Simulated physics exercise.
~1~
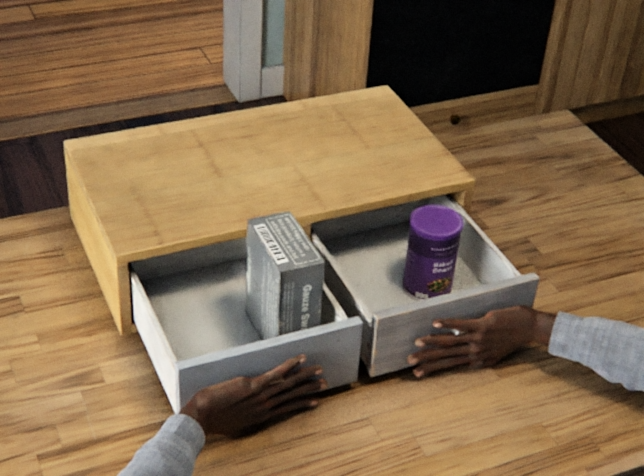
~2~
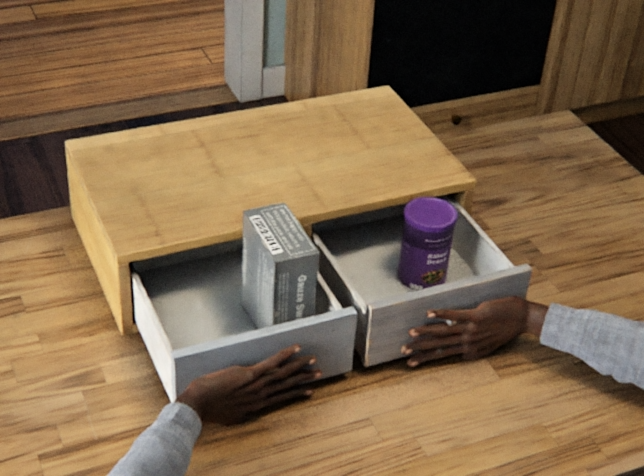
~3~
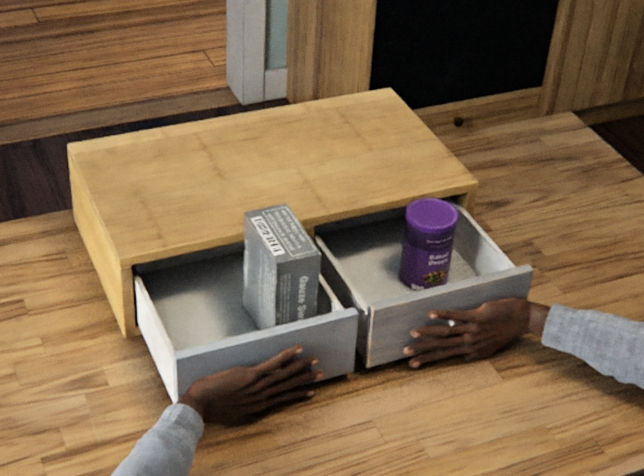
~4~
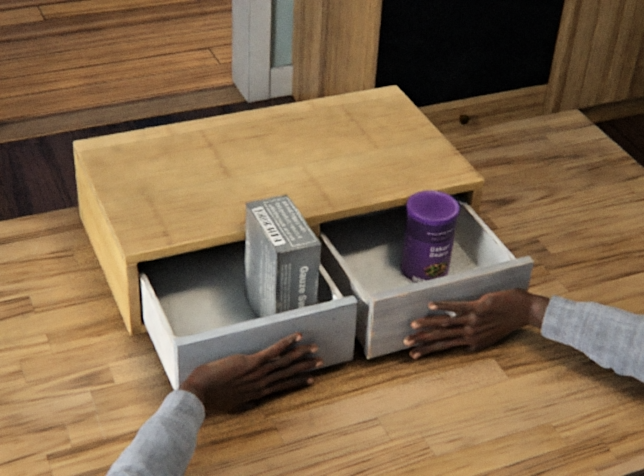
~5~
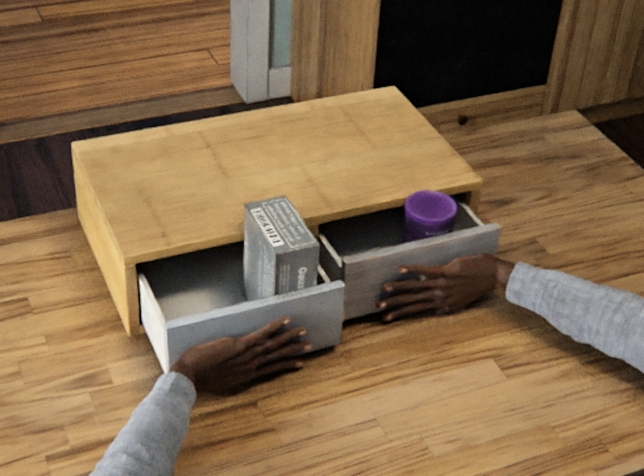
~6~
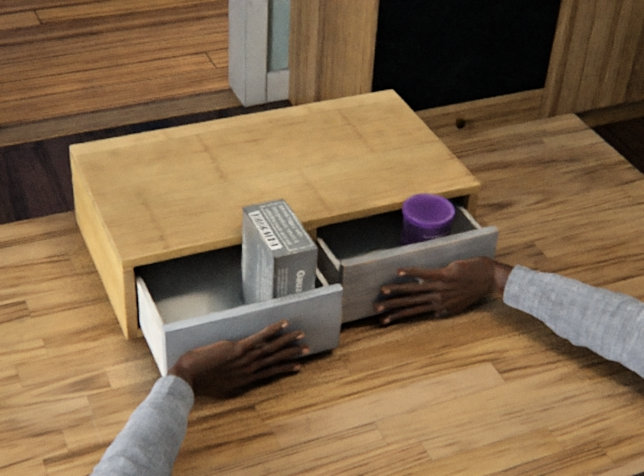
Two hands push two open drawers holding a grey box and purple tin partway in.
